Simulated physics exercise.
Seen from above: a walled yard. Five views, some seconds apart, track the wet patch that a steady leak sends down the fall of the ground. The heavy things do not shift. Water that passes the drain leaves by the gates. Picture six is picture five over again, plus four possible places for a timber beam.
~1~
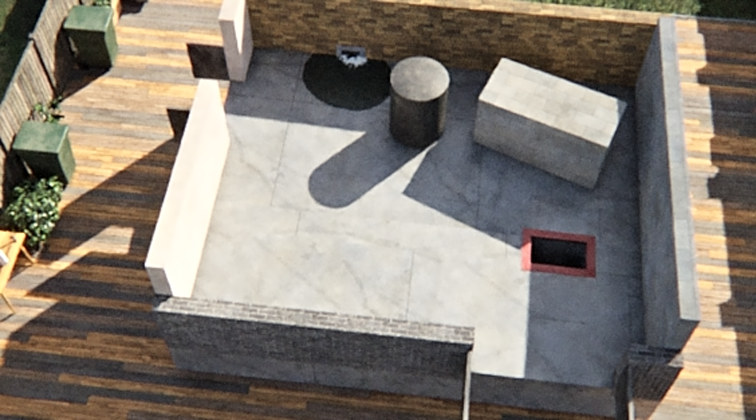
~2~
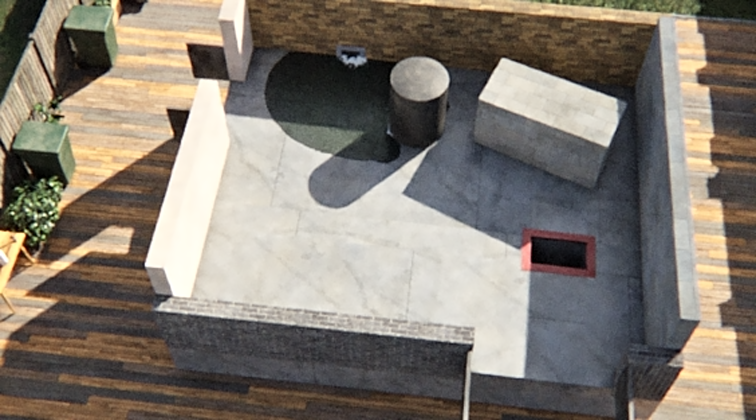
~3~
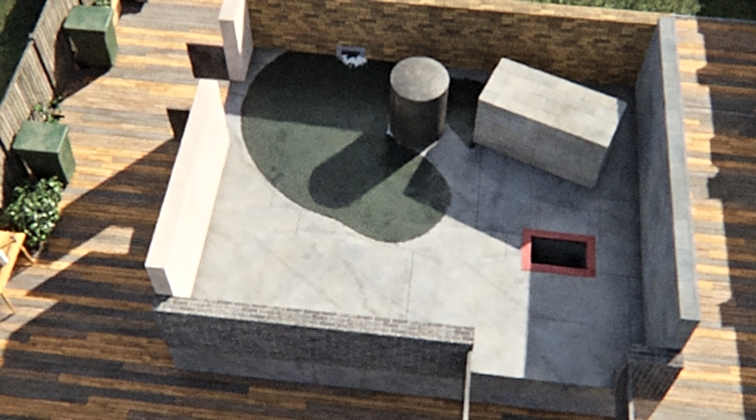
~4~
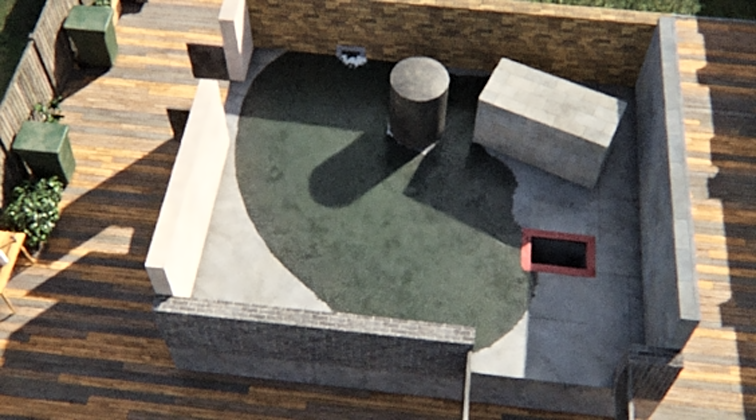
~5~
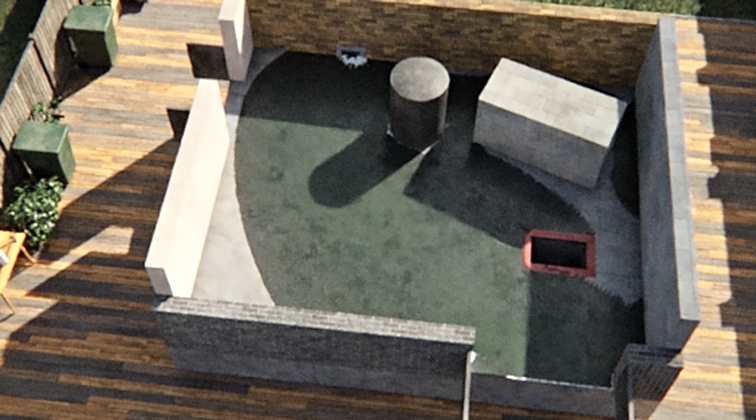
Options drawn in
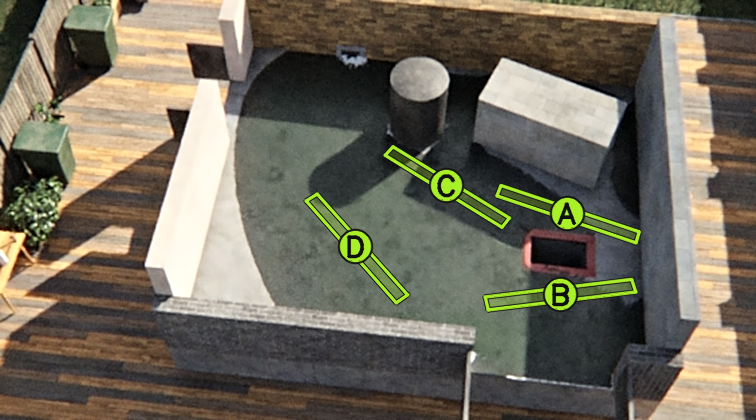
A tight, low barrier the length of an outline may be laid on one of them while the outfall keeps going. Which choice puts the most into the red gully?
I would pick position B.
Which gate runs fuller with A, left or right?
The right one.
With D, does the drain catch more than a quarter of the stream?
No.
In lime, A from (498, 190) to (637, 237); B from (486, 303) to (633, 285); C from (389, 151) to (505, 222); D from (311, 197) to (401, 298).
For position A, about 19 % of the stream goes into the red gully, about 78 % out by the gates.
For position B, about 30 % of the stream goes into the red gully, about 70 % out by the gates.
For position C, about 21 % of the stream goes into the red gully, about 79 % out by the gates.
For position D, about 19 % of the stream goes into the red gully, about 81 % out by the gates.
